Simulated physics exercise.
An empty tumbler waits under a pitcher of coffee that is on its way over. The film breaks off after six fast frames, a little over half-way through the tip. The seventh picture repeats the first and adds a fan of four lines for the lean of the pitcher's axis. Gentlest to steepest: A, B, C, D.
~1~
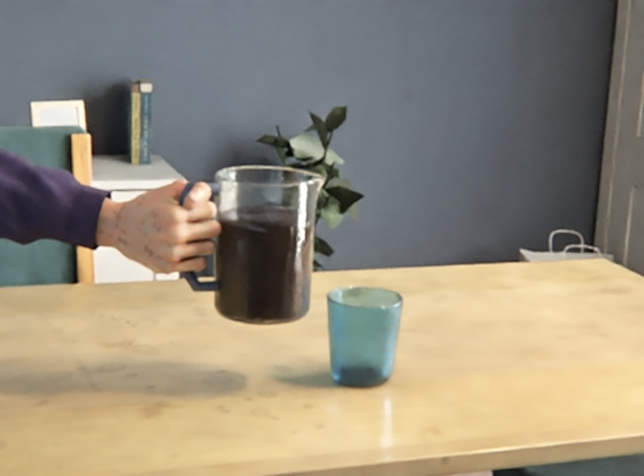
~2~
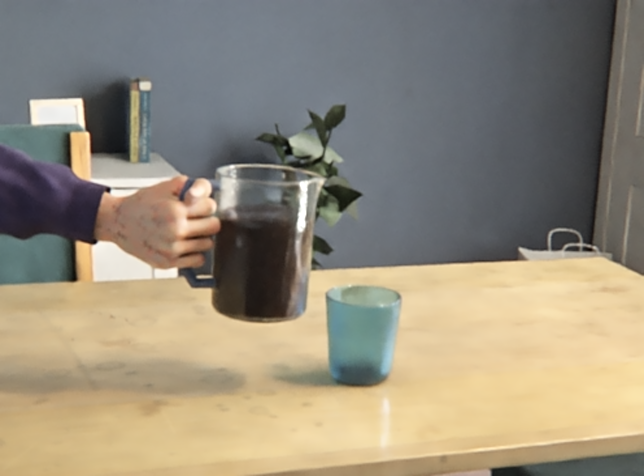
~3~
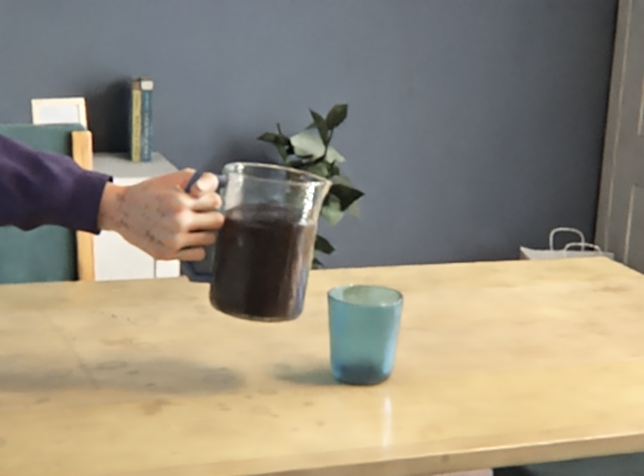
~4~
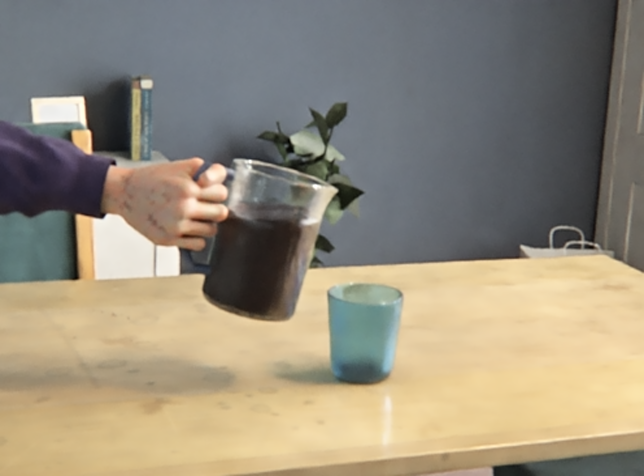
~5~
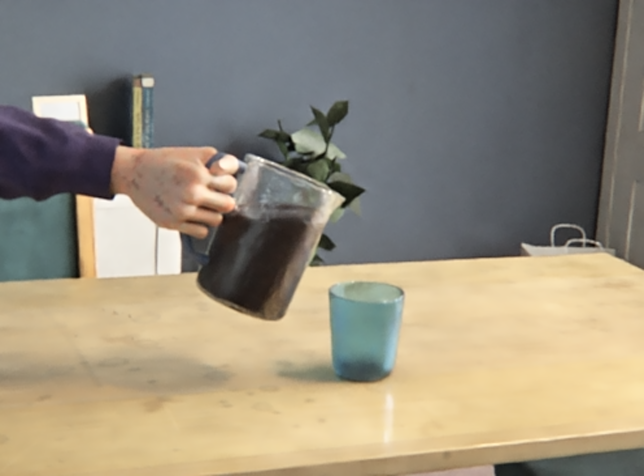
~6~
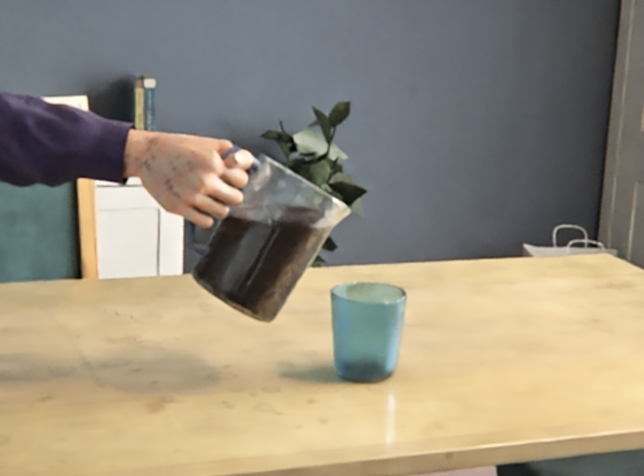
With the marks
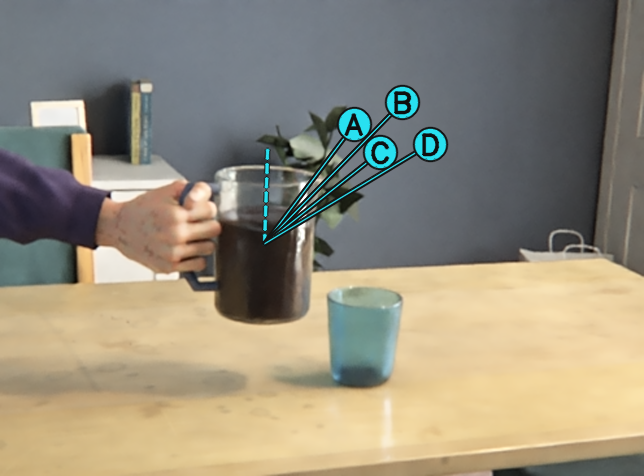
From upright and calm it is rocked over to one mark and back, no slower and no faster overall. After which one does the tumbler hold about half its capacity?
Line D.
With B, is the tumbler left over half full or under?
Under half.
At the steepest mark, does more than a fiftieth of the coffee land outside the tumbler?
No, it does not.
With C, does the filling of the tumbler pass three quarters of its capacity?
No, it does not.
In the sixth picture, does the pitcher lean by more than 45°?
No.
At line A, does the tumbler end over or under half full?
Under half.
On the marked copy, A at (344, 138); B at (390, 114); C at (366, 162); D at (415, 152).
With A, the tumbler ends with about 1 % of what it can hold.
With B, the tumbler ends with about 10 % of what it can hold.
With C, the tumbler ends with about 27 % of what it can hold.
With D, the tumbler ends with about 51 % of what it can hold.
